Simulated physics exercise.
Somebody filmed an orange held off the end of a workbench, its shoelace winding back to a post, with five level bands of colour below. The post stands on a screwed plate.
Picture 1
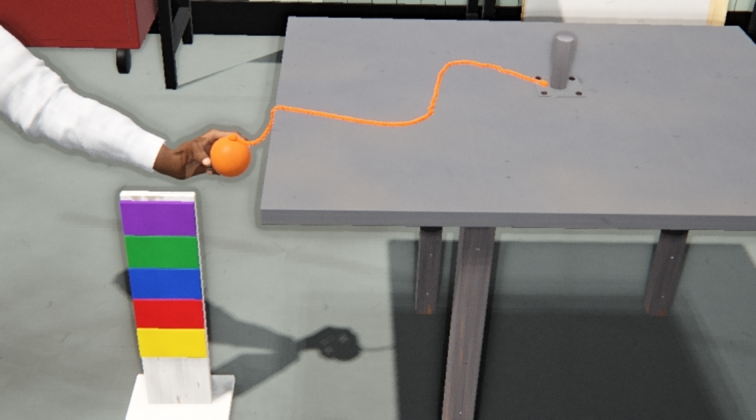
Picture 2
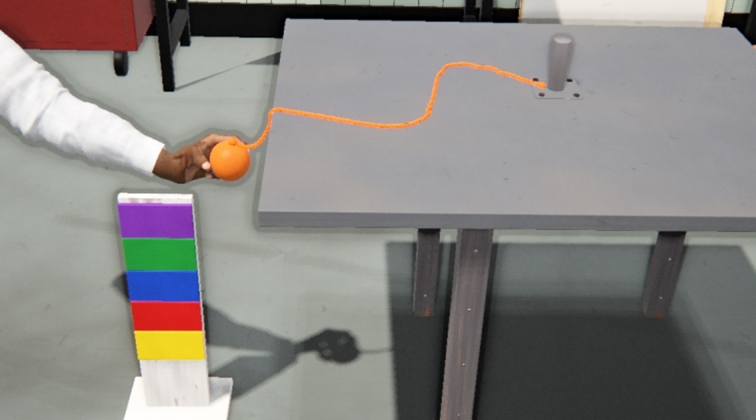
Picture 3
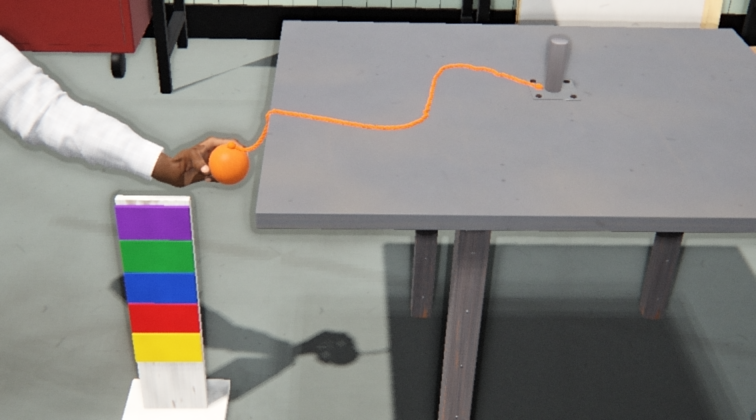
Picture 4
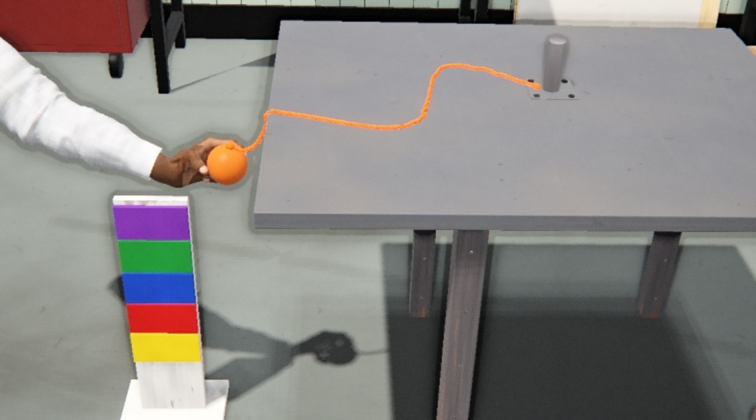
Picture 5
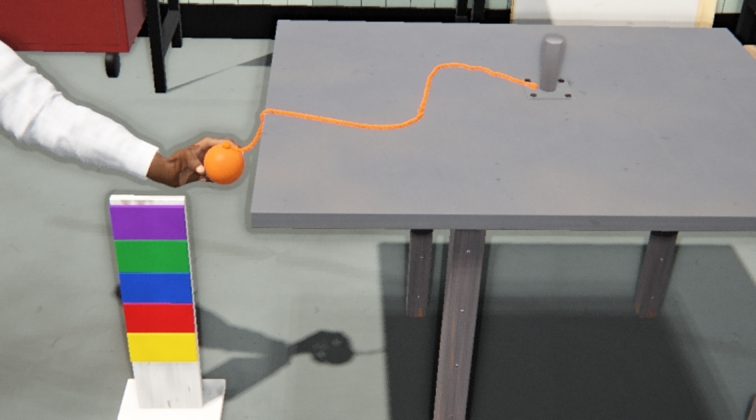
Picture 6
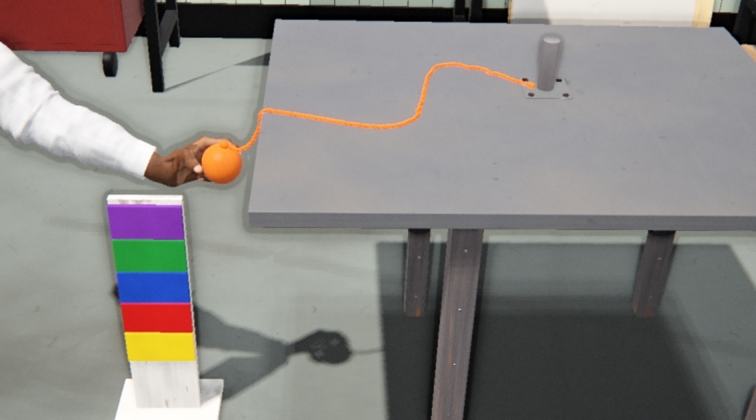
A hand held an orange just off the left end of a gray workbench, its orange shoelace winding back to a post, above a board of five coloured bands, and nothing really moved.
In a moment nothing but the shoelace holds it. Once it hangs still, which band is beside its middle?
Its centre hangs level with the blue band.
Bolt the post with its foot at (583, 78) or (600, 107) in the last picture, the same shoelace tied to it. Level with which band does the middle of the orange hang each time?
In that order: Green; green.
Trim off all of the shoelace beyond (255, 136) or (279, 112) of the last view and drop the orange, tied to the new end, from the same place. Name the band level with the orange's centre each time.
It would be green; purple.
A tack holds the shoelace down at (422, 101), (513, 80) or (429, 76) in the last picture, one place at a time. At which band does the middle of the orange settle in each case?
One after the other, purple; blue; green.
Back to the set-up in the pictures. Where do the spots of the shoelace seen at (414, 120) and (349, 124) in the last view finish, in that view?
Near (289, 86) and (266, 128).
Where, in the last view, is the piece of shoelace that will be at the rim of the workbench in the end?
It lies at about (391, 127).
Soon after, orange near (232, 290); level with blue.
After that, orange near (295, 252); level with blue.
And then, orange near (260, 266); level with blue.
In the end, orange near (270, 267); level with blue. Its middle rests at the blue band.
